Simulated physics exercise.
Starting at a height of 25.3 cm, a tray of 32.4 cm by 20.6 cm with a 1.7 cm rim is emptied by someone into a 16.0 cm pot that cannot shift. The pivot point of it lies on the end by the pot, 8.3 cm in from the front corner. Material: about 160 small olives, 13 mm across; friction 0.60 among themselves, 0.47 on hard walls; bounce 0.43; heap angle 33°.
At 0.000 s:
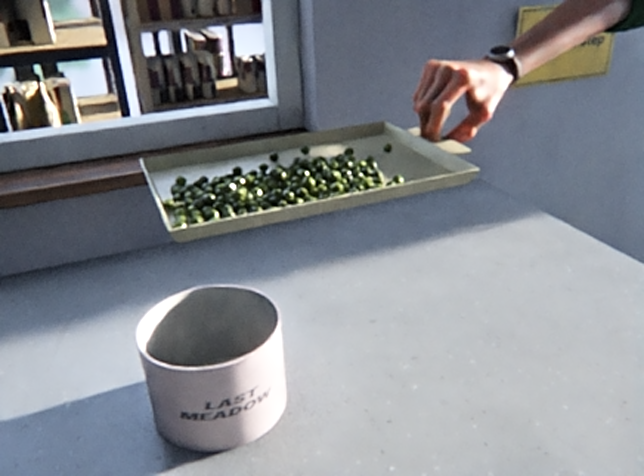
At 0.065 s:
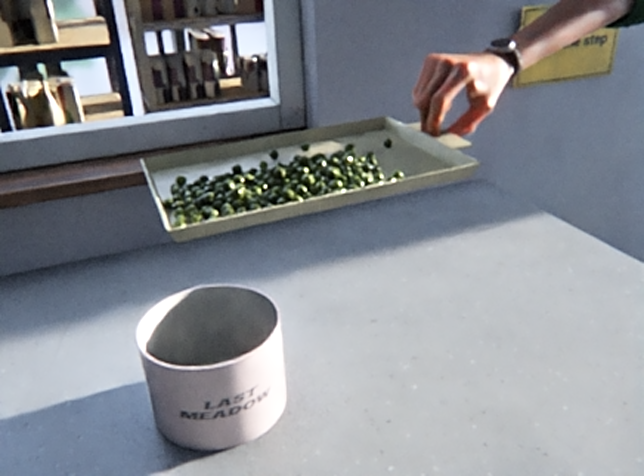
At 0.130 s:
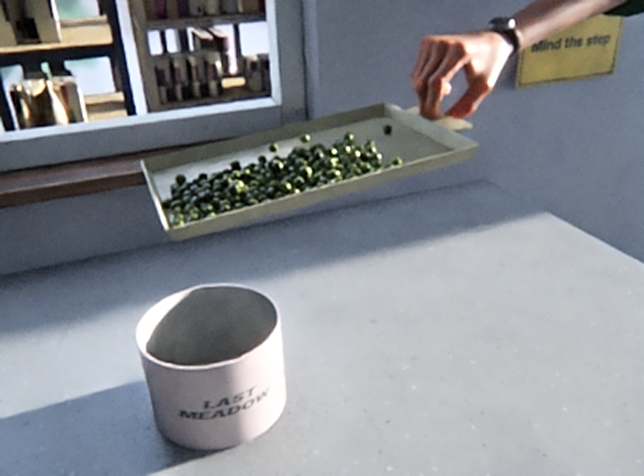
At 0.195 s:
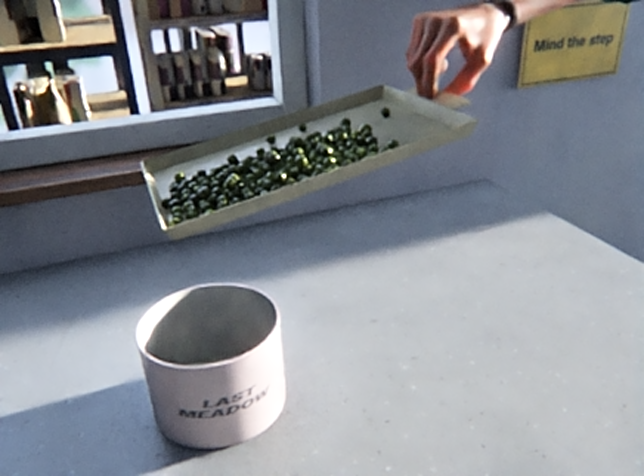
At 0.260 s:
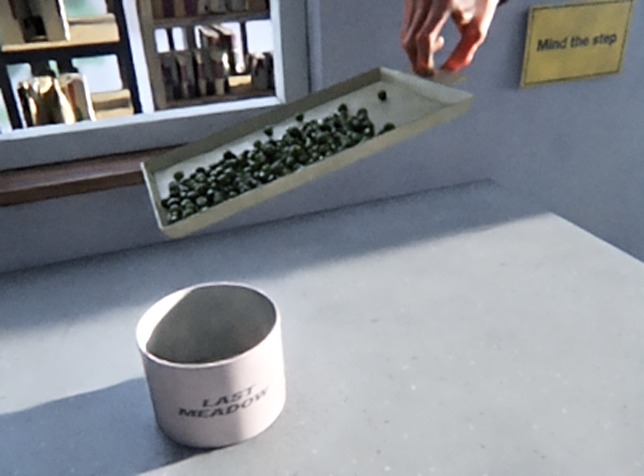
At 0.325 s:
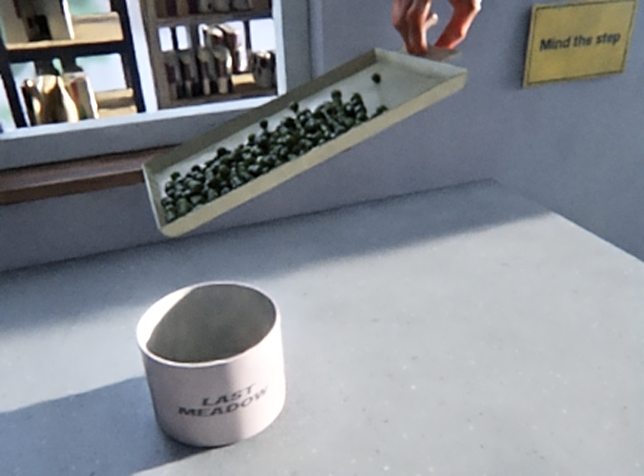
A hand gripped the right end of a shallow tray of small green olives and raised it steadily, so the tray sloped down toward the left, above a pale pot marked Last Meadow.
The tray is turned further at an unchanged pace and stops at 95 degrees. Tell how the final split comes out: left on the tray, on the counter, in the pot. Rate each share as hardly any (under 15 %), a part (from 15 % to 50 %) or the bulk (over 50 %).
Left on the tray: Hardly any; counter: The bulk; pot: Hardly any.
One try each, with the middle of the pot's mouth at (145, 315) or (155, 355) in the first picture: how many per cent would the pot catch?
I'd say close to 65 percent for the first spot and 30 percent for the second.
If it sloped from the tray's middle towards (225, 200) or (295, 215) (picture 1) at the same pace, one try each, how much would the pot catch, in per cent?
I'd put it at about 20 per cent for the first tilt and about 60 per cent for the second.
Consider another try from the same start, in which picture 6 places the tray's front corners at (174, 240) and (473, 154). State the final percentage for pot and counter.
Pot 60; counter 40.
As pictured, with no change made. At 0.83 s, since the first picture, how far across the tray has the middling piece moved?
I'd say close to 7 centimetres.
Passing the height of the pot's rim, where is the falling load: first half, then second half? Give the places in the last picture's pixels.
Roughly (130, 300) to begin with, later roughly (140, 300).
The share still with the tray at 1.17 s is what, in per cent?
Reading: Approx. 45%.
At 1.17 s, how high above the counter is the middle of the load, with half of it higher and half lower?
About 24 cm.
Then, at 0.83 s, tilt 55 degrees; the tray holds 95 %, the pot 0 %.
Then, at 1.17 s, tilt 79 degrees; the tray holds 45 %, the pot 0 %.
After 1.60 s, tilt 95 degrees; the tray holds 0 %, the pot 5 %.
At rest (2.4 s), tray 0 %, counter 95 %, pot 5 %.
